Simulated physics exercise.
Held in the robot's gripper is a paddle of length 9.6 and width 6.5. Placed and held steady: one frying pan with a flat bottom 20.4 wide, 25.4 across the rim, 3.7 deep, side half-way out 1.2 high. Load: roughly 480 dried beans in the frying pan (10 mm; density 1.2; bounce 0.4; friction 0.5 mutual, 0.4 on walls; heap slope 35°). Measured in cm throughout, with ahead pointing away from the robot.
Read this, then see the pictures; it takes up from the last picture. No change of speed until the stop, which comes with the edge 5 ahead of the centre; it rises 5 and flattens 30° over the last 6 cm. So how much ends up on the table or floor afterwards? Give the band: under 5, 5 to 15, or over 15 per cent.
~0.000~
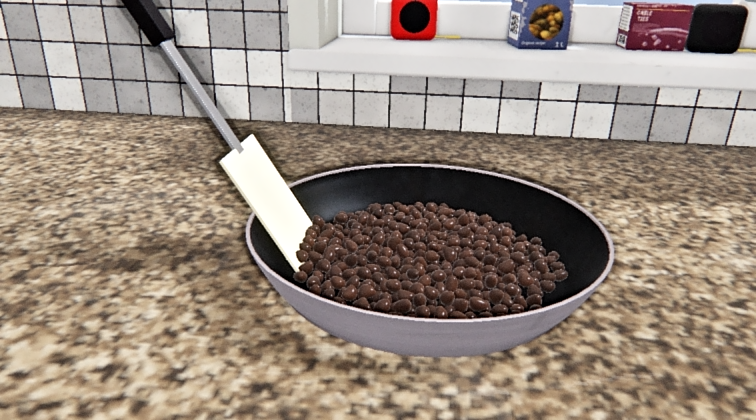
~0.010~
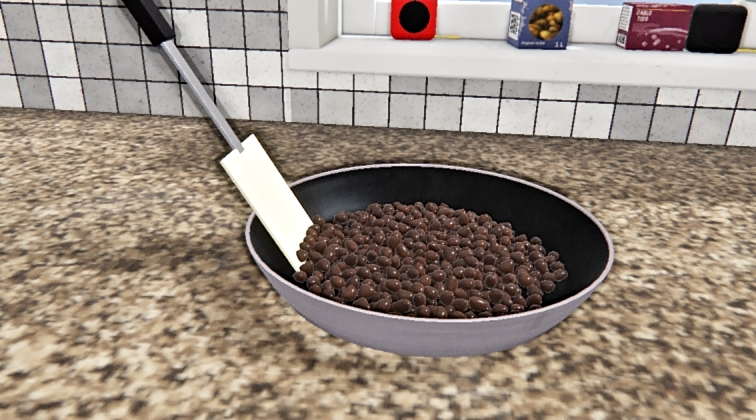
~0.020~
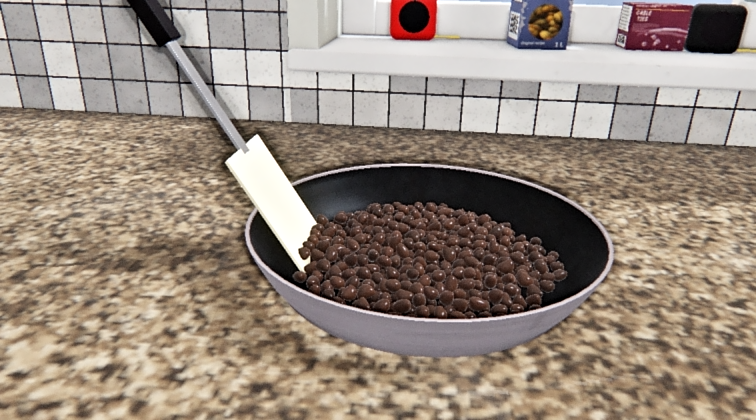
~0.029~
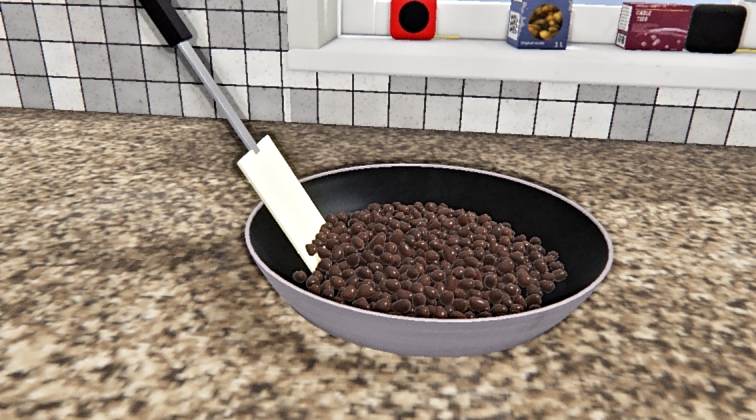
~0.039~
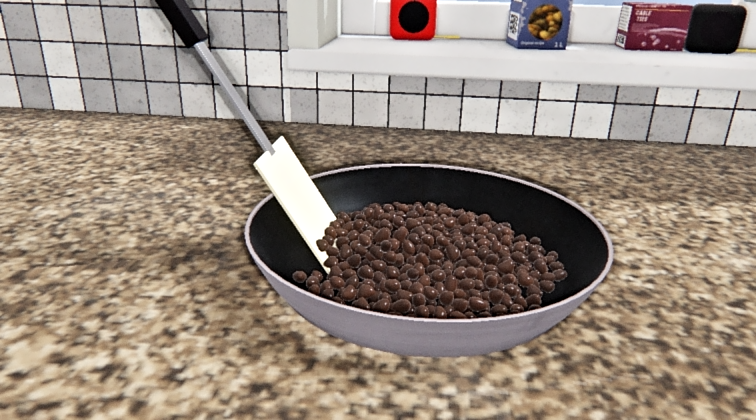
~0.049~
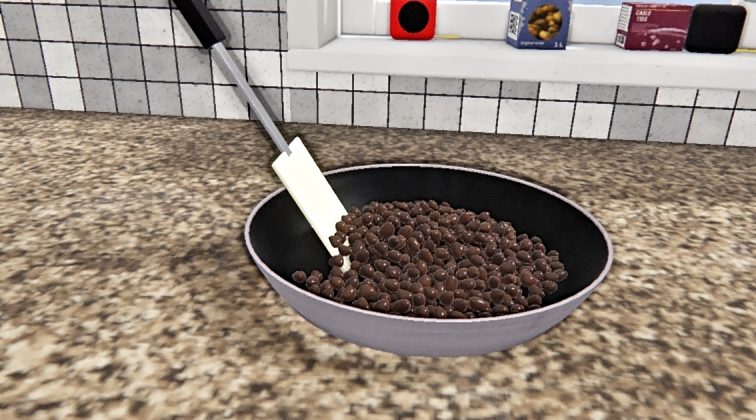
5 to 15 per cent.
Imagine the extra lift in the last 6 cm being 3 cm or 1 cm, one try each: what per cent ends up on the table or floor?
Near 10 and 5 percent respectively.
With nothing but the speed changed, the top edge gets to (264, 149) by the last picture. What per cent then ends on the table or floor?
0 %.
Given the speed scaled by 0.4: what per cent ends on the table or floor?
Around 0 percent would finish on the table or floor.
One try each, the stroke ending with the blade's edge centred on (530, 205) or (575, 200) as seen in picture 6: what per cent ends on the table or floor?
Estimates, in order: 15 % and 20 %.
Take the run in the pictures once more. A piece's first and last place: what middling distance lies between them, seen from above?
Some 3 cm.
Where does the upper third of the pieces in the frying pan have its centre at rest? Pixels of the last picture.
It is centred near (536, 254).
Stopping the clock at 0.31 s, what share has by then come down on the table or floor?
Roughly 8 percent.
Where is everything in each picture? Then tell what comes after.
The paddle top edge at (237, 147), sloping 58°; upper third of the load around (414, 246), from x 300 to 560, top at y 205; 479 in the frying pan, in the first picture.
The paddle top edge at (238, 147), sloping 58°; upper third of the load around (413, 246), from x 300 to 560, top at y 205, in the second picture.
The paddle top edge at (242, 148), sloping 58°; upper third of the load around (412, 245), from x 300 to 560, top at y 205, in the third picture.
The paddle top edge at (253, 148), sloping 58°; upper third of the load around (412, 244), from x 300 to 560, top at y 205, in the fourth picture.
The paddle top edge at (269, 149), sloping 58°; upper third of the load around (413, 241), from x 300 to 560, top at y 205, in the fifth picture.
The paddle top edge at (286, 150), sloping 58°; upper third of the load around (421, 239), from x 300 to 560, top at y 205; 479 in the frying pan, in the sixth picture.
After 0.07 s, sloping 57°, highest piece 5 above the table; 479 in the frying pan.
After 0.10 s, sloping 48°, highest piece 6 above the table; 479 in the frying pan.
After 0.31 s, sloping 28°, highest piece 6 above the table; 432 in the frying pan, 43 on the table or floor, 4 on the blade or in flight.
After 1.36 s, sloping 28°, highest piece 4 above the table; 432 in the frying pan, 47 on the table or floor.
In the end, 432 in the frying pan, 47 on the table or floor. That is 10 % on the table or floor.
